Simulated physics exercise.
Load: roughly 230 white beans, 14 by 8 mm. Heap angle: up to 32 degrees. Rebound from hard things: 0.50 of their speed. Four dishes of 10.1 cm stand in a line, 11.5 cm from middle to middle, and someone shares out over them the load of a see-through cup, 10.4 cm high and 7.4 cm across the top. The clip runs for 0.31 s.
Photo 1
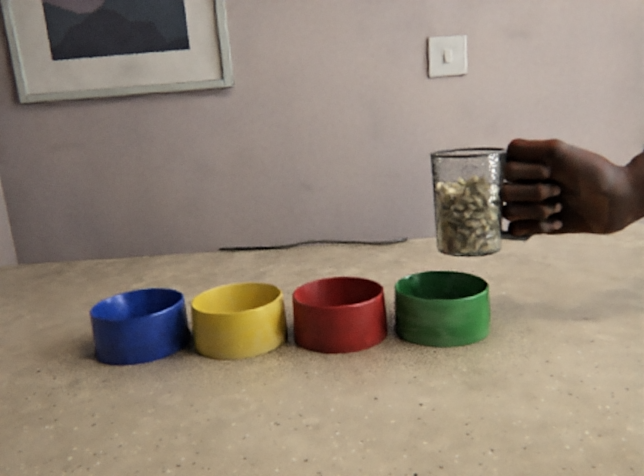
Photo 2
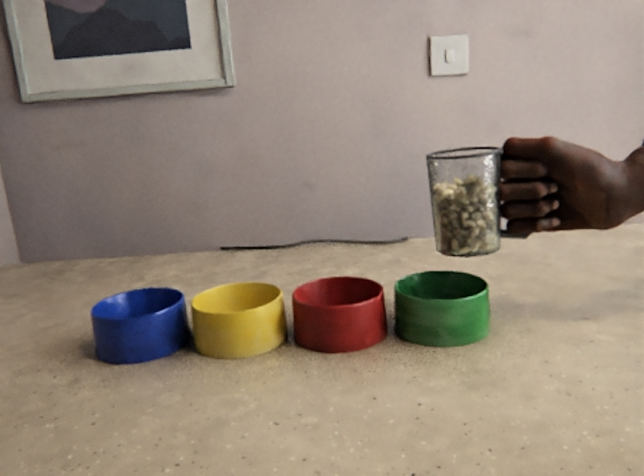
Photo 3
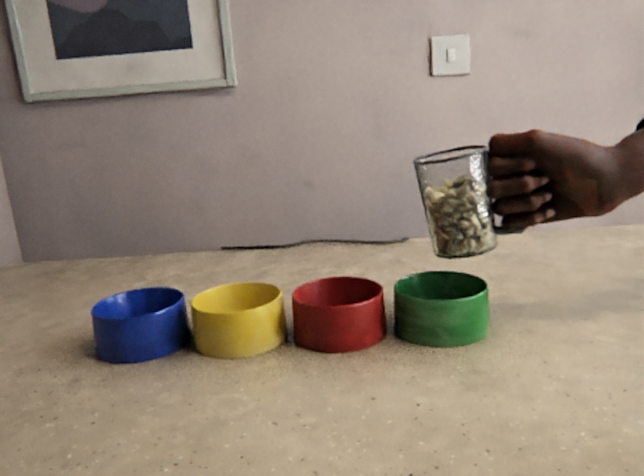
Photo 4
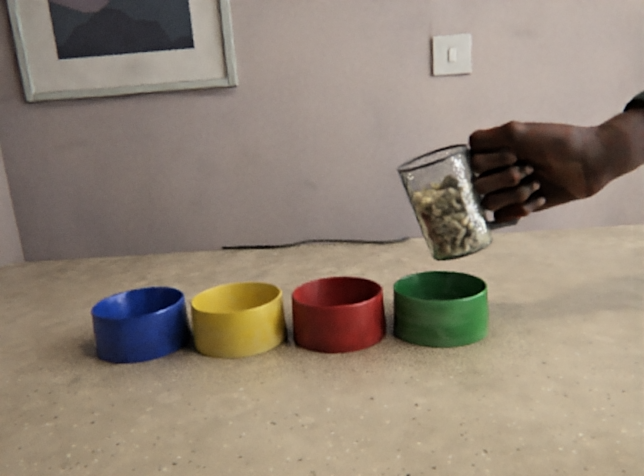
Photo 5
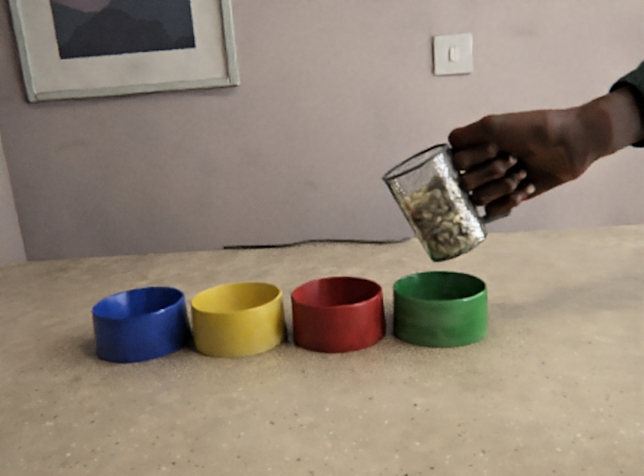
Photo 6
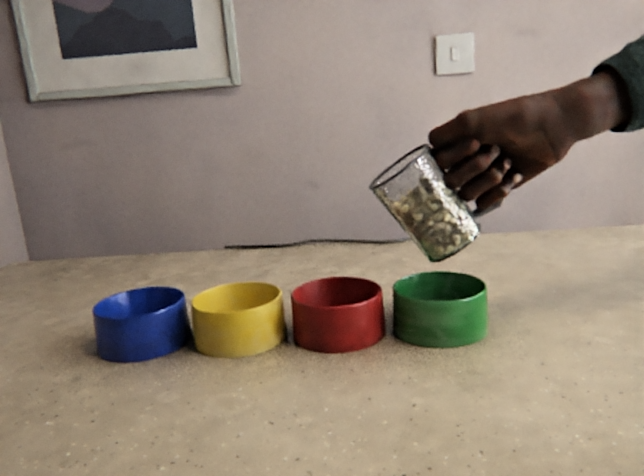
A hand moves a clear cup of white beans left above four coloured dishes, tilting it leftward.
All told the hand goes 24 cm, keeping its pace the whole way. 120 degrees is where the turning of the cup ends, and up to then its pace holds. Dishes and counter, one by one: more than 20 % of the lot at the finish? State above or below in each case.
In each case: Red dish below, blue dish below, green dish below, yellow dish above, counter below.
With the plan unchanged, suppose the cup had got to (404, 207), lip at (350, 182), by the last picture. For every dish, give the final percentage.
Kept per dish: Red = 0, blue = 10, green = 0, yellow = 60.
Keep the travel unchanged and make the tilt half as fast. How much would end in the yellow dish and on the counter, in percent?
Result: Yellow dish 60, counter 30.
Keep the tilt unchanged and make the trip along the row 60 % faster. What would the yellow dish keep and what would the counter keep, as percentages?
Yellow 50, counter 40.
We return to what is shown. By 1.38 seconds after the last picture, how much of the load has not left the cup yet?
Roughly 0 per cent of the load.
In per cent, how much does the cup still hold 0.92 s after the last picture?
My estimate is about 15 per cent.
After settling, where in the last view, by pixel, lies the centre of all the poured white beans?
Near (234, 322).
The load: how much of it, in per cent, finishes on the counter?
Close to 10 per cent, give or take.
Then, 0.55 s after the last picture, tilt 109 degrees; cup holds 95 %.
Then, 0.92 s after the last picture, tilt 120 degrees; cup holds 15 %, yellow 75 %.
Then, 1.38 s after the last picture, tilt 120 degrees; cup holds 0 %, yellow 90 %.
In the end, red 0 %, blue 0 %, green 0 %, yellow 90 %, counter 10 %.
